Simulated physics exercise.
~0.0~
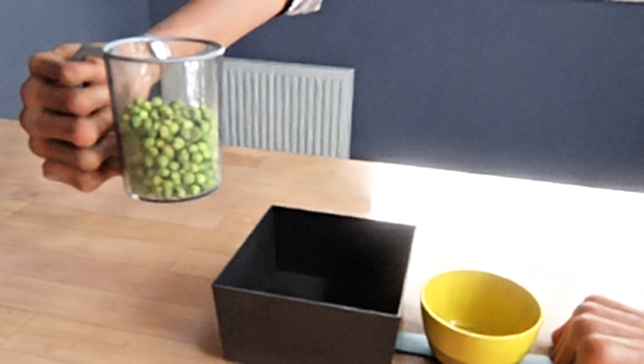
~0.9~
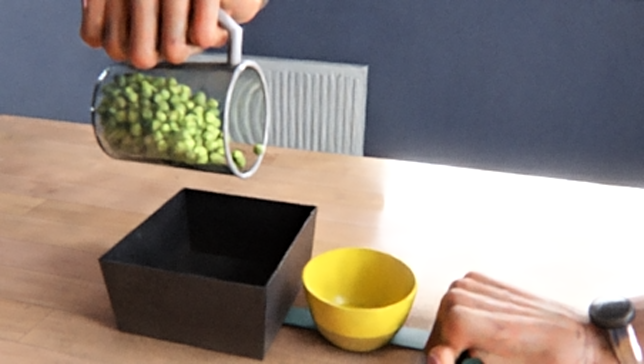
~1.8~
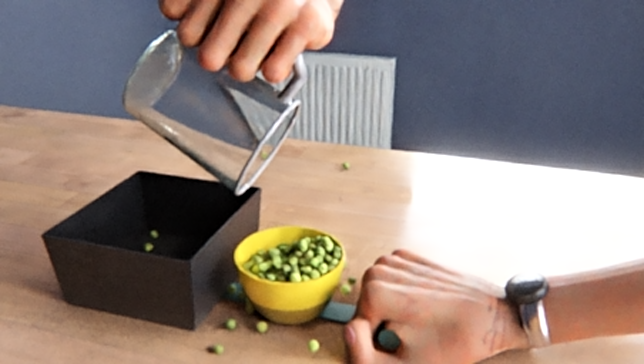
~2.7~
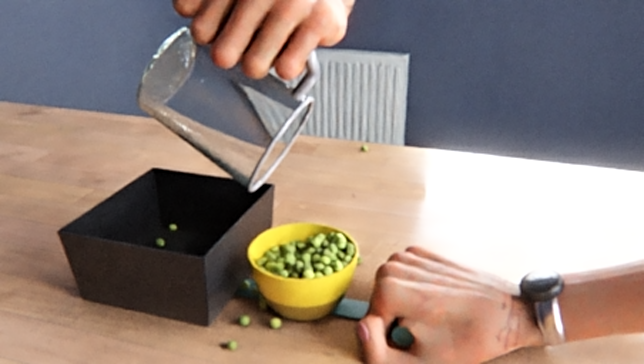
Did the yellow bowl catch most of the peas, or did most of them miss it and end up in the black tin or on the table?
The yellow bowl caught most of the peas. Only a small share ended up in the black tin or loose on the table.
